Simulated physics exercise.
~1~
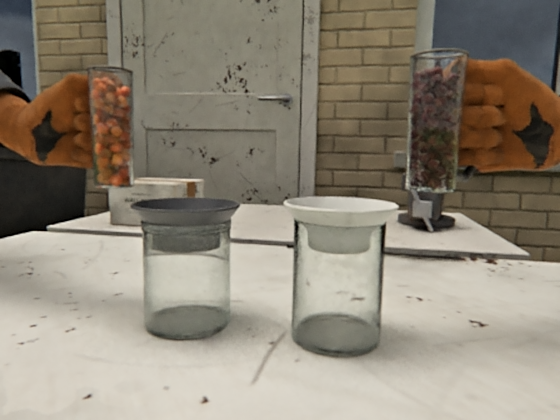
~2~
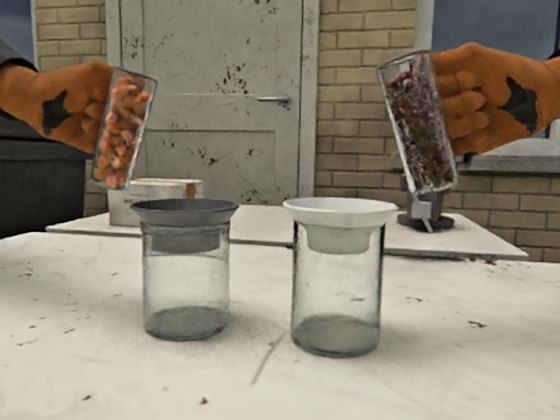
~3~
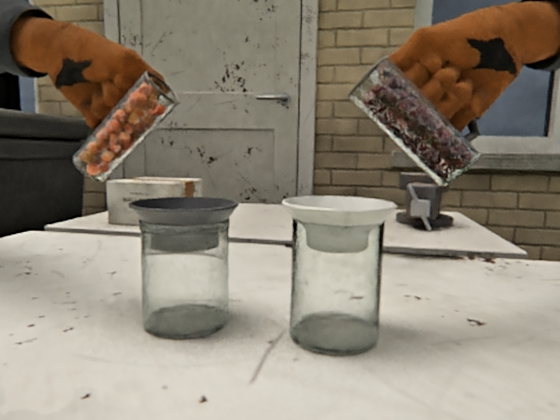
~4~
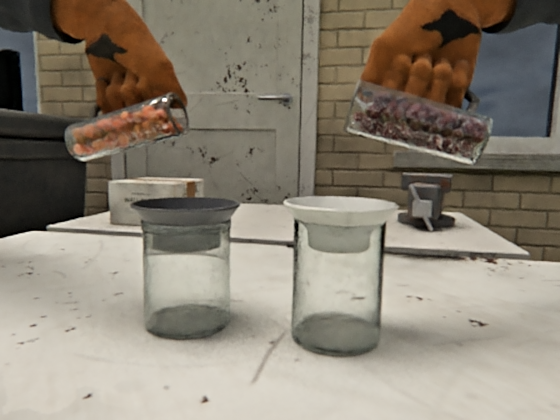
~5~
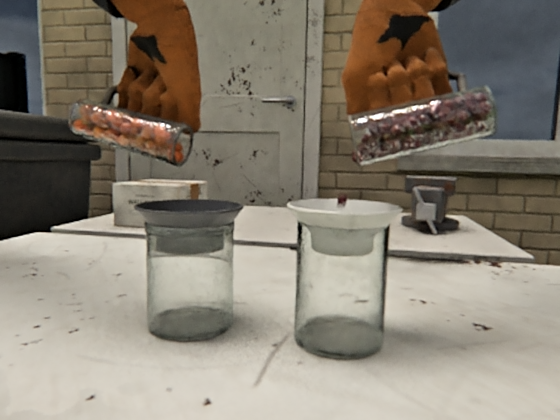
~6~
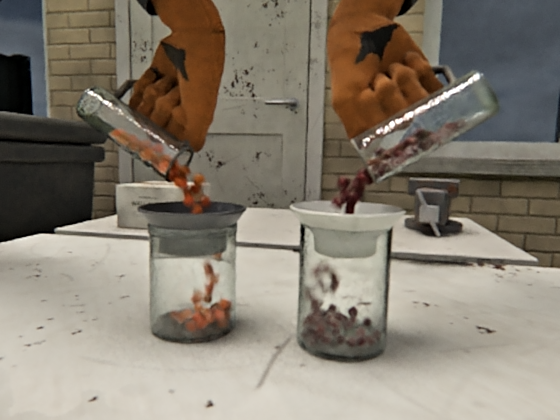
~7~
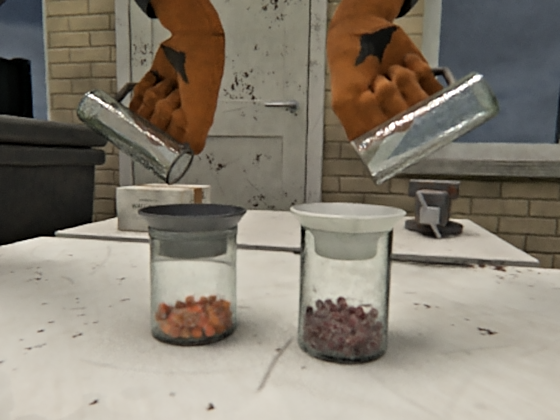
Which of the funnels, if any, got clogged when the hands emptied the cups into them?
Neither funnel clogged. The orange pieces on the left and the dark purplish pieces on the right all dropped through into the jars.
Two orange-gloved hands tipped clear cups over a pair of funnel-topped jars, one cup holding orange pieces and the other dark purplish ones. Both loads tumbled through the funnels and settled in the bottoms of the jars, leaving the cups empty.
